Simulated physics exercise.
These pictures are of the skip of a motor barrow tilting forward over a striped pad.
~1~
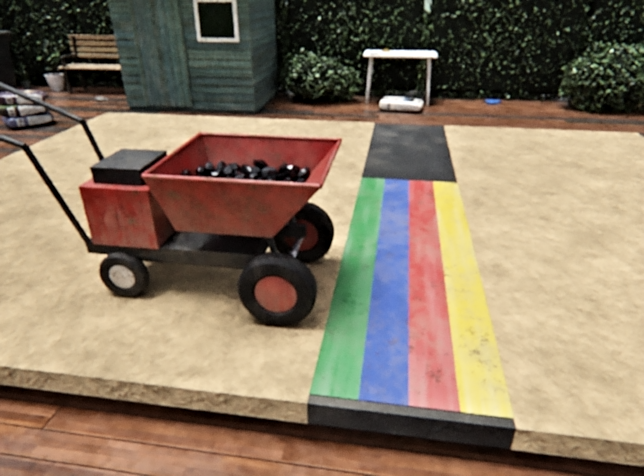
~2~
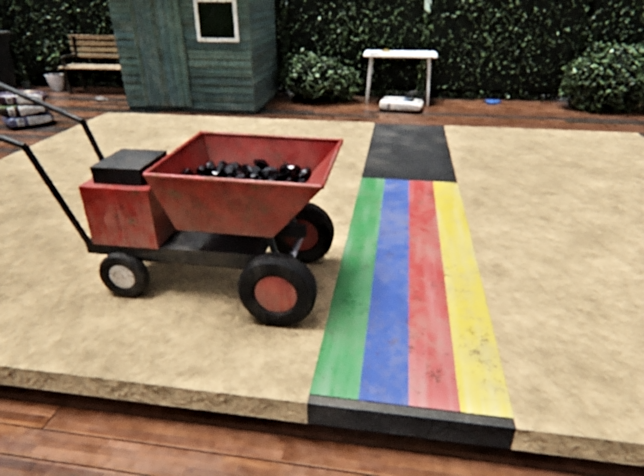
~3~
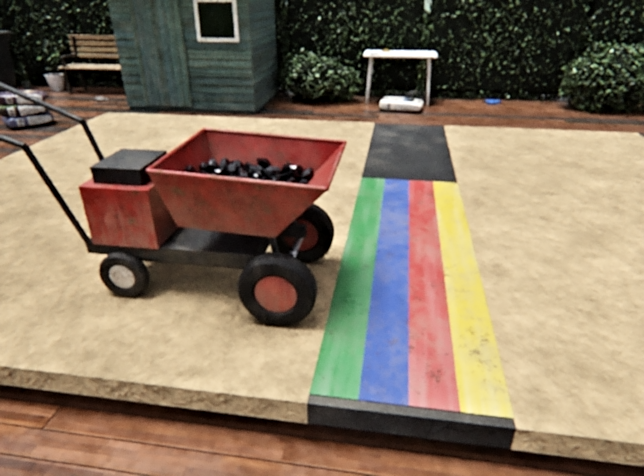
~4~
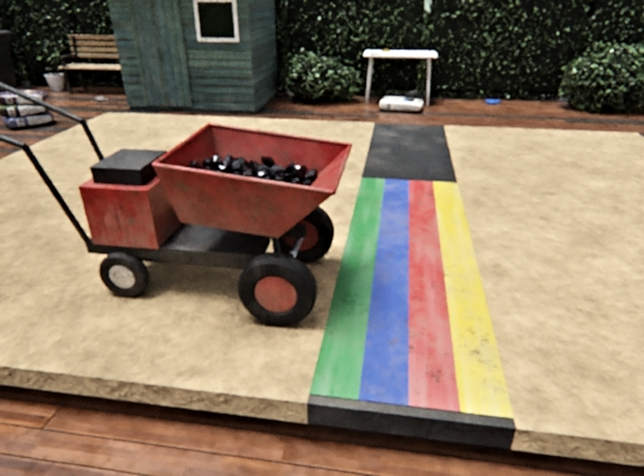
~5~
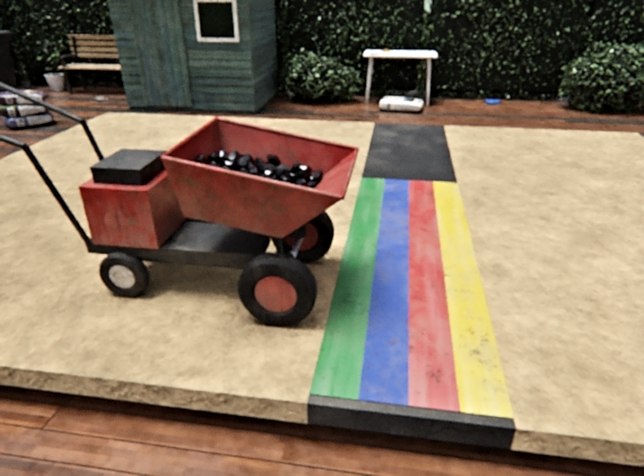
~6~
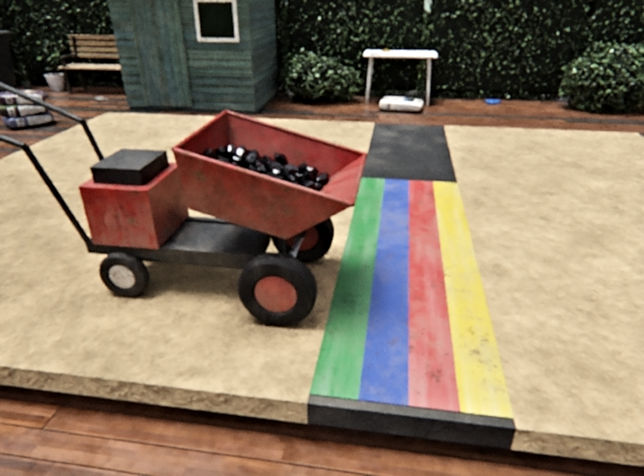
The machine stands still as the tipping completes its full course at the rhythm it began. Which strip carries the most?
The red strip.
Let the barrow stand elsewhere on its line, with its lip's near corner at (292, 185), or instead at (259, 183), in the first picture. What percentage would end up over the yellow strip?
First try: Some 10 %; second try: 10 %.
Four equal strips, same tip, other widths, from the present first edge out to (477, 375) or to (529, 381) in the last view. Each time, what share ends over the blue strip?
First 0 in a hundred, then 10 in a hundred.
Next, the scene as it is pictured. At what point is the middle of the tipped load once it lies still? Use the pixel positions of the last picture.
About (443, 296).
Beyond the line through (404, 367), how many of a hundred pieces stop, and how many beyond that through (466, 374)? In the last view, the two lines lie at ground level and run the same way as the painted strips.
Respectively 80 and 30 %.
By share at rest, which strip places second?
Runner-up - the yellow strip.
Soon, skip tipped steeply; all in the skip.
A while on, skip tipped right over; most in the skip; a stray few over the blue strip; a small part over the red strip; a stray few over the yellow strip.
Towards the end, skip tipped right over; about a quarter in the skip; a small part over the blue strip; about a third over the red strip; about a quarter over the yellow strip; a small part off the paint.
Finally, skip tipped right over; about a quarter in the skip; none over the green strip; a small part over the blue strip; about a third over the red strip; about a quarter over the yellow strip; a small part off the paint.
